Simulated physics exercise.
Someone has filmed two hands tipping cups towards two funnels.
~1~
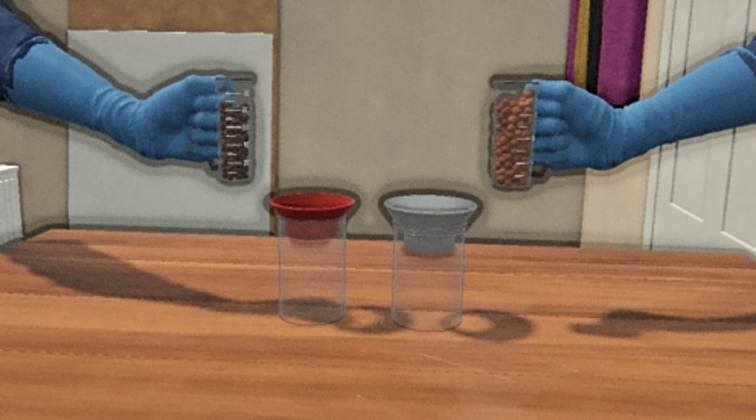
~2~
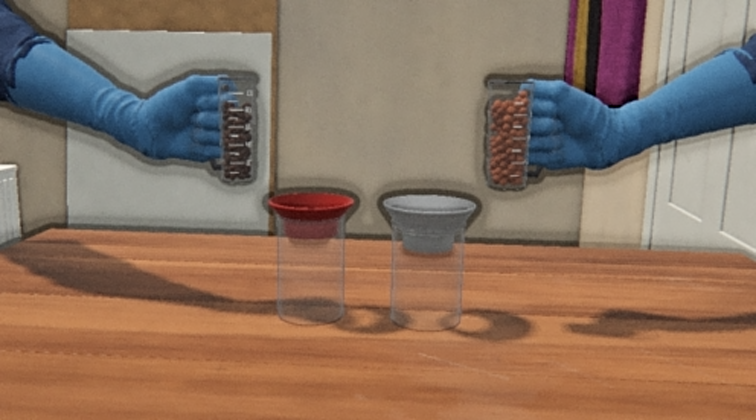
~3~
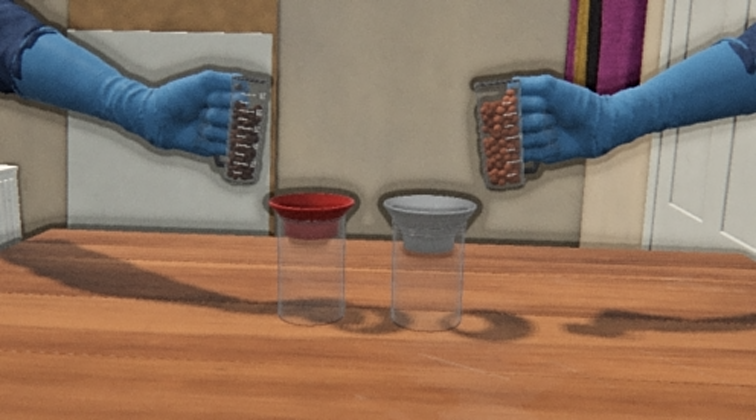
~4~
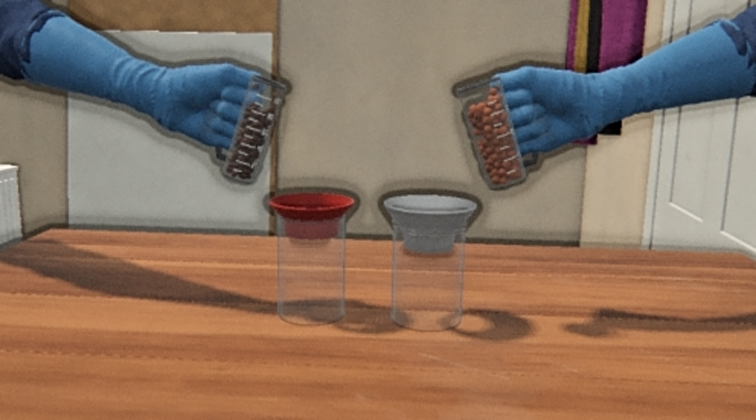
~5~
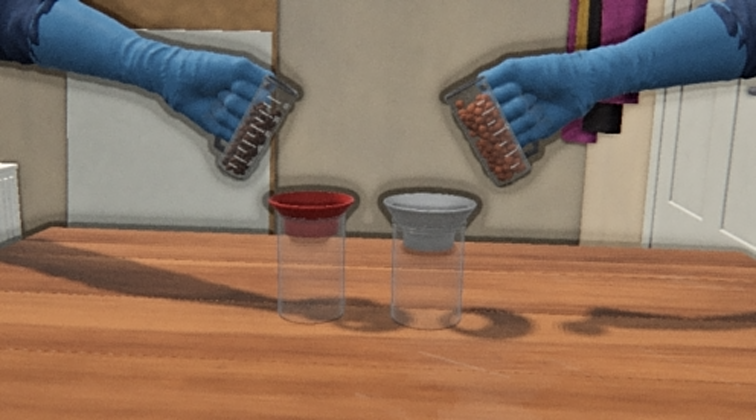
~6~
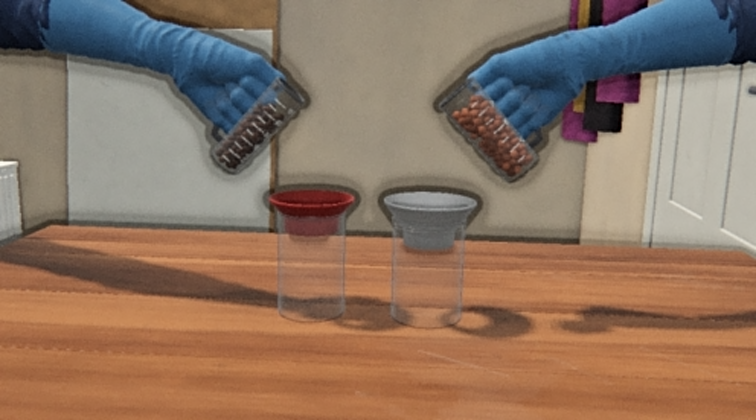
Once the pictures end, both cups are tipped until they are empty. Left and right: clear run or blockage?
On the left it lets everything through, on the right it lets everything through.
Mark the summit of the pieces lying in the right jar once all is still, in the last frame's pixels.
Roughly at (429, 296).
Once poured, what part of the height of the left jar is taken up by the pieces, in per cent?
Near 20 %.
Then, 0.54 s later than the last frame, left, every one still in the cup; right, every one still in the cup.
Then, 1.01 s later than the last frame, left, every one still in the cup; right, almost all still in the cup, just a few in or over the funnel, just a few down in the jar.
Then, 1.41 s later than the last frame, left, roughly two thirds still in the cup, roughly a quarter in or over the funnel, roughly a quarter down in the jar; right, roughly a third still in the cup, roughly a quarter in or over the funnel, roughly a third down in the jar.
When it is over, left, every one down in the jar; right, every one down in the jar.
